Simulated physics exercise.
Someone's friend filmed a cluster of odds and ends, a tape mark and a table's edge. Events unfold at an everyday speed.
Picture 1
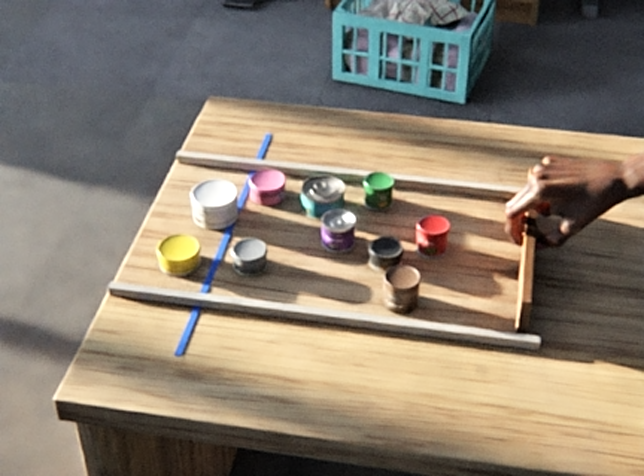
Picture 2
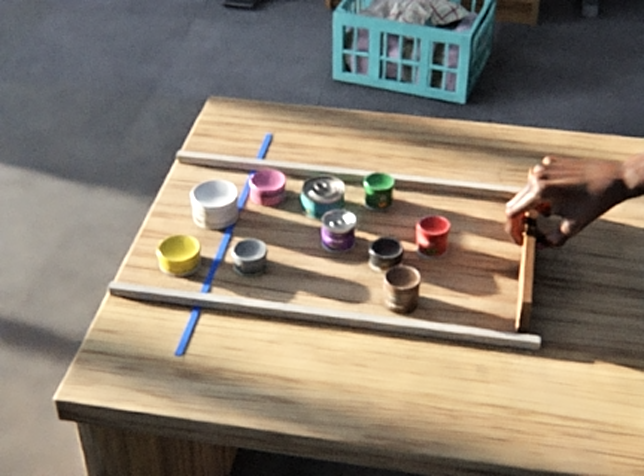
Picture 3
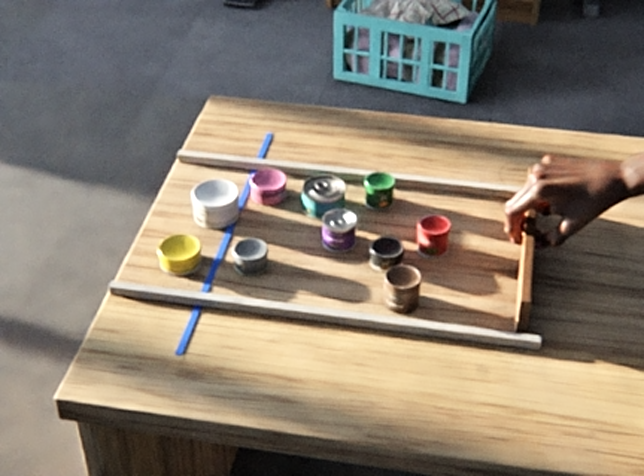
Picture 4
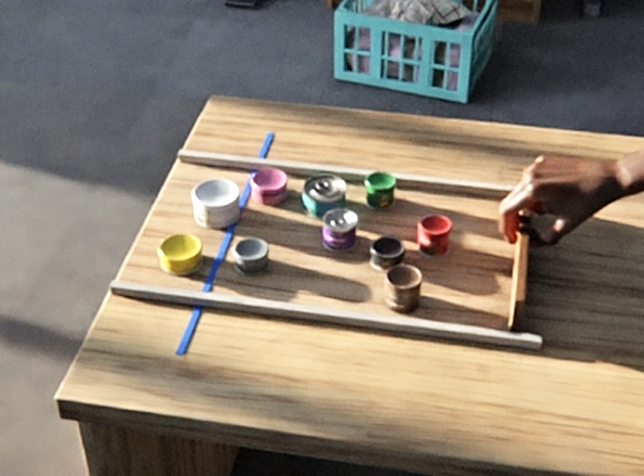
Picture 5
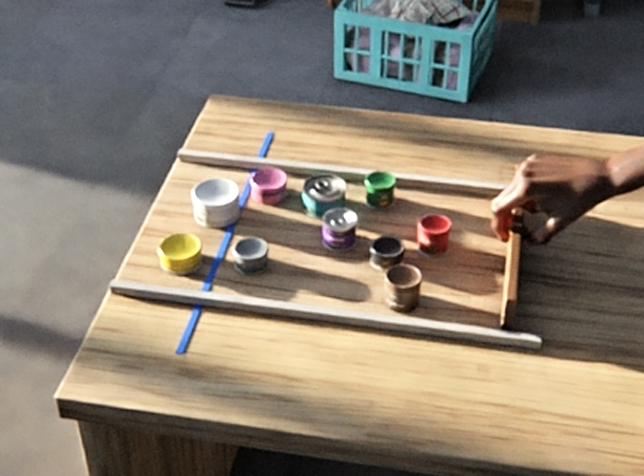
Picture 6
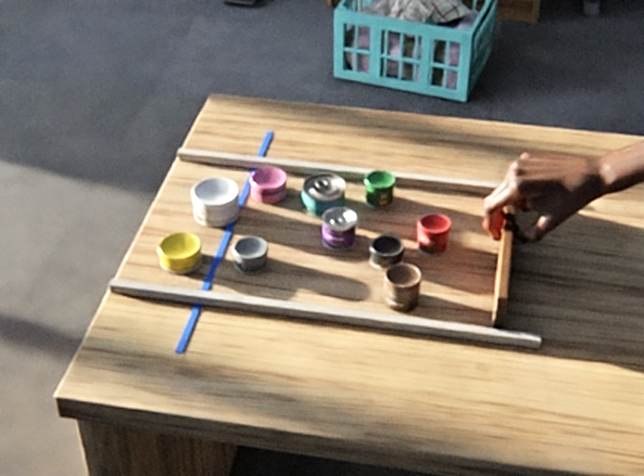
On a pale wooden table above a grey floor, seen from above at an angle by a steady camera, two light rails run across the surface with a blue tape strip beneath them toward the left. Small tubs and pots in white, yellow, pink, grey, turquoise, purple, green, black, red and brown sit between the rails, a turquoise basket behind. A hand at the right slides an upright wooden board slightly leftward, while the containers stay still.
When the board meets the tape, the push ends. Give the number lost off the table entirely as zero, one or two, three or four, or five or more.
From what happens, the ones that come off the end make zero in total.
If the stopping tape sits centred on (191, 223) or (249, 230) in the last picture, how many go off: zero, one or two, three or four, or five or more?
In turn: One to two, then none.
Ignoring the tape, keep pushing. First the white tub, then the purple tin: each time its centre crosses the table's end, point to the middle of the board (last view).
Approx. (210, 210) / approx. (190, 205) for the other.
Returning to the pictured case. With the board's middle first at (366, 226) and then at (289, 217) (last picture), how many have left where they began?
The count reaches 5 first and 8 second.
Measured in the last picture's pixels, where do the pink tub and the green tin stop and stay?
You'll find the first one at (204, 172) and the second at (236, 168).
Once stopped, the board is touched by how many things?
It ends up touching 5.
Soon after, none off yet; yellow tin at rest near (180, 253); white tub at rest near (216, 202); pink tub at rest near (269, 186).
After that, none off yet; yellow tin at rest near (180, 253); white tub at rest near (216, 202); pink tub at rest near (267, 185).
In the end, the number that fall off is zero.
